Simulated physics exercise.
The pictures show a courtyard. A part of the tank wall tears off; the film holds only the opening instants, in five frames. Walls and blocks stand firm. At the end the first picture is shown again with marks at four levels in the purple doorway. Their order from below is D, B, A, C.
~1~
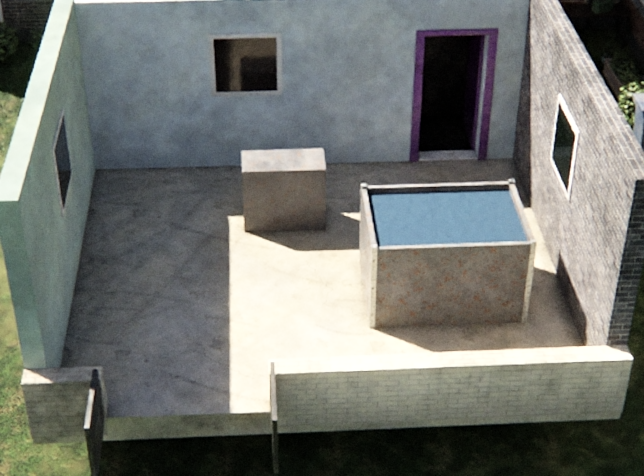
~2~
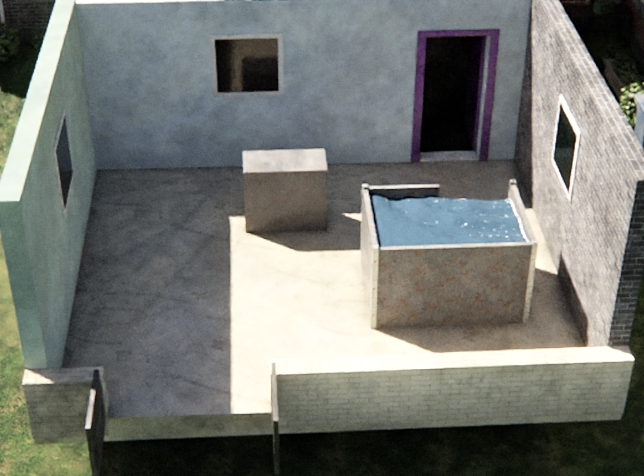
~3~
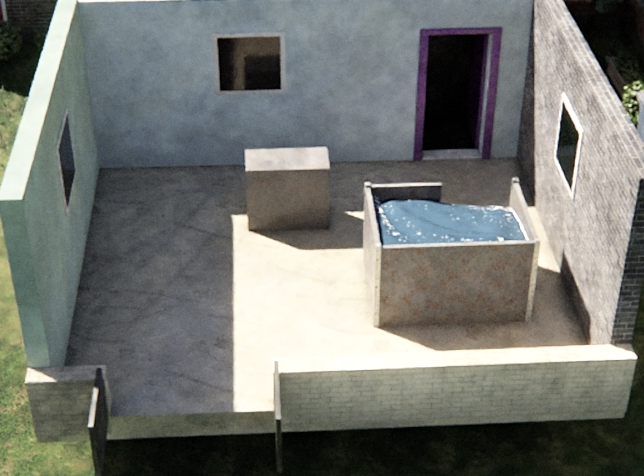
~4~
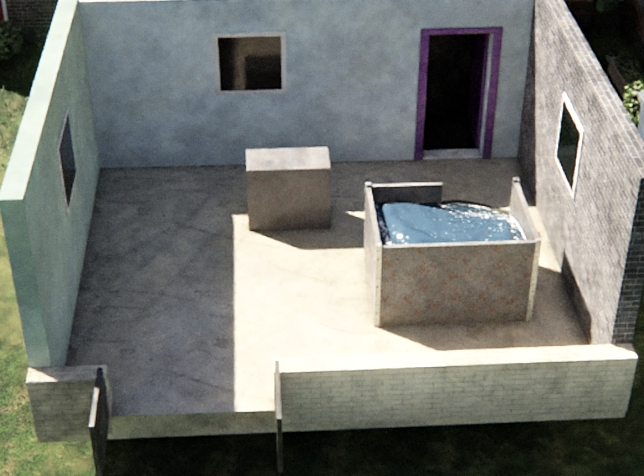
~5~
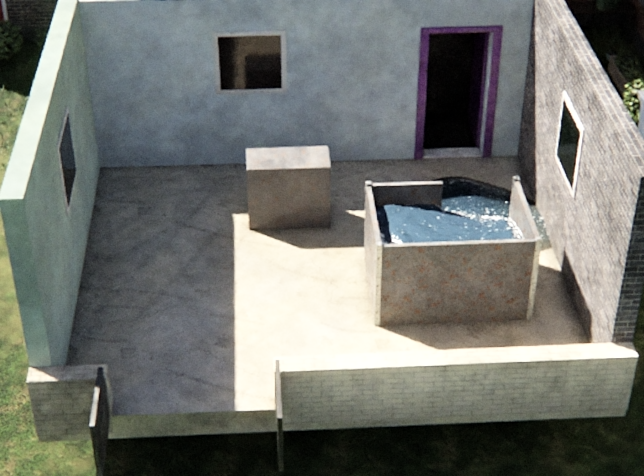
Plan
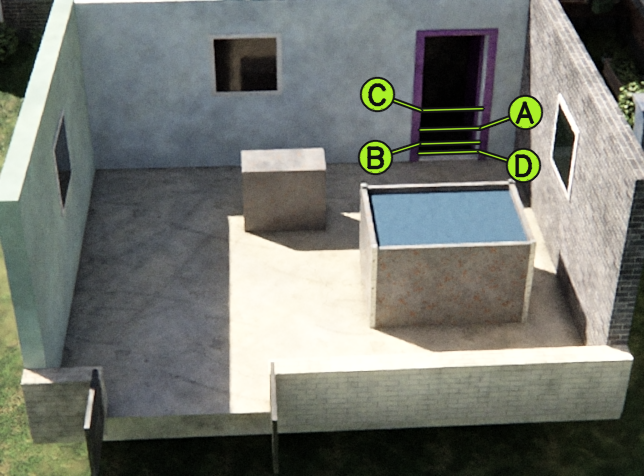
Water in a square tank in a walled courtyard began to ripple and slosh, then sank lower inside and poured out at the back right, spreading onto the floor behind it below the purple doorway.
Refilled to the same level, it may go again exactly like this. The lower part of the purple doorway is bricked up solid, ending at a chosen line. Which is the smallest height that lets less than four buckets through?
A will do.
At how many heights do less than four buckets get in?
Two.
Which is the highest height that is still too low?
Here it is height B.
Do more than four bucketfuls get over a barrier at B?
Yes, that goes wrong.
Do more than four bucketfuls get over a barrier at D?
Yes, it does.
On the marked copy, A at (450, 129); B at (449, 143); C at (452, 109); D at (448, 152); from the bottom up D, B, A, C.
For height A, a splash gets over, under a bucket.
For height B, some 15 bucketfuls get in.
For height C, nothing gets over.
For height D, dozens of bucketfuls pour in.
